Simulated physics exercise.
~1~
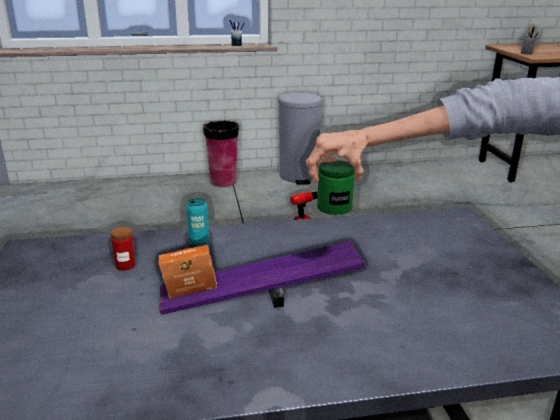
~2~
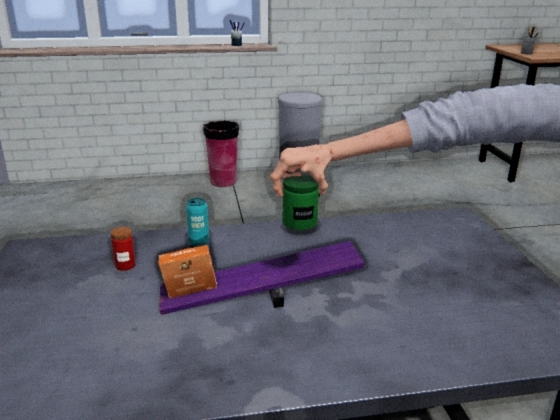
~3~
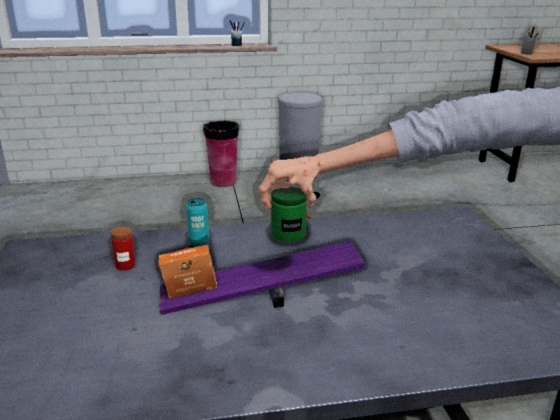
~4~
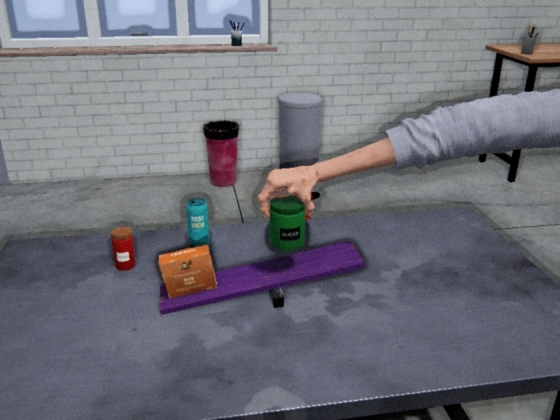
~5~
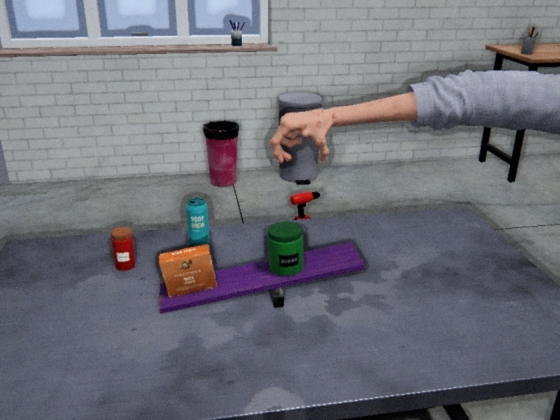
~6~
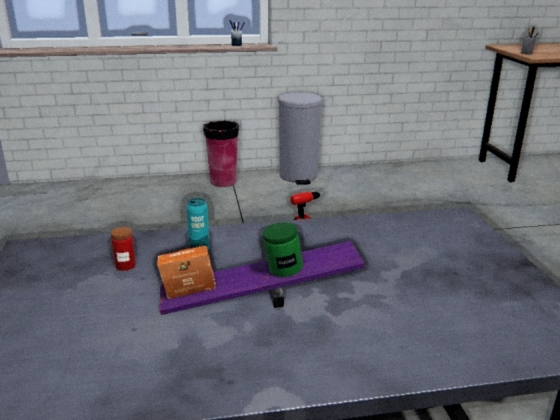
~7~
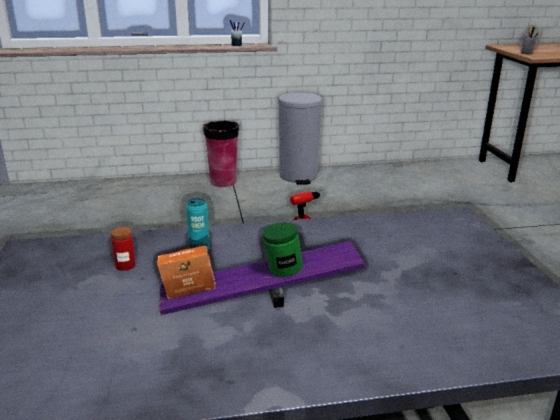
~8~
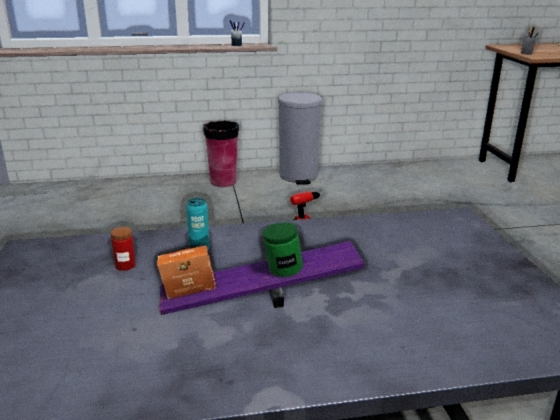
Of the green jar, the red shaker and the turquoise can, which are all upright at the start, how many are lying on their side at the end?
None of them are lying on their side at the end. The red shaker and turquoise can still stand on the table, and the green jar only leans slightly on the plank.
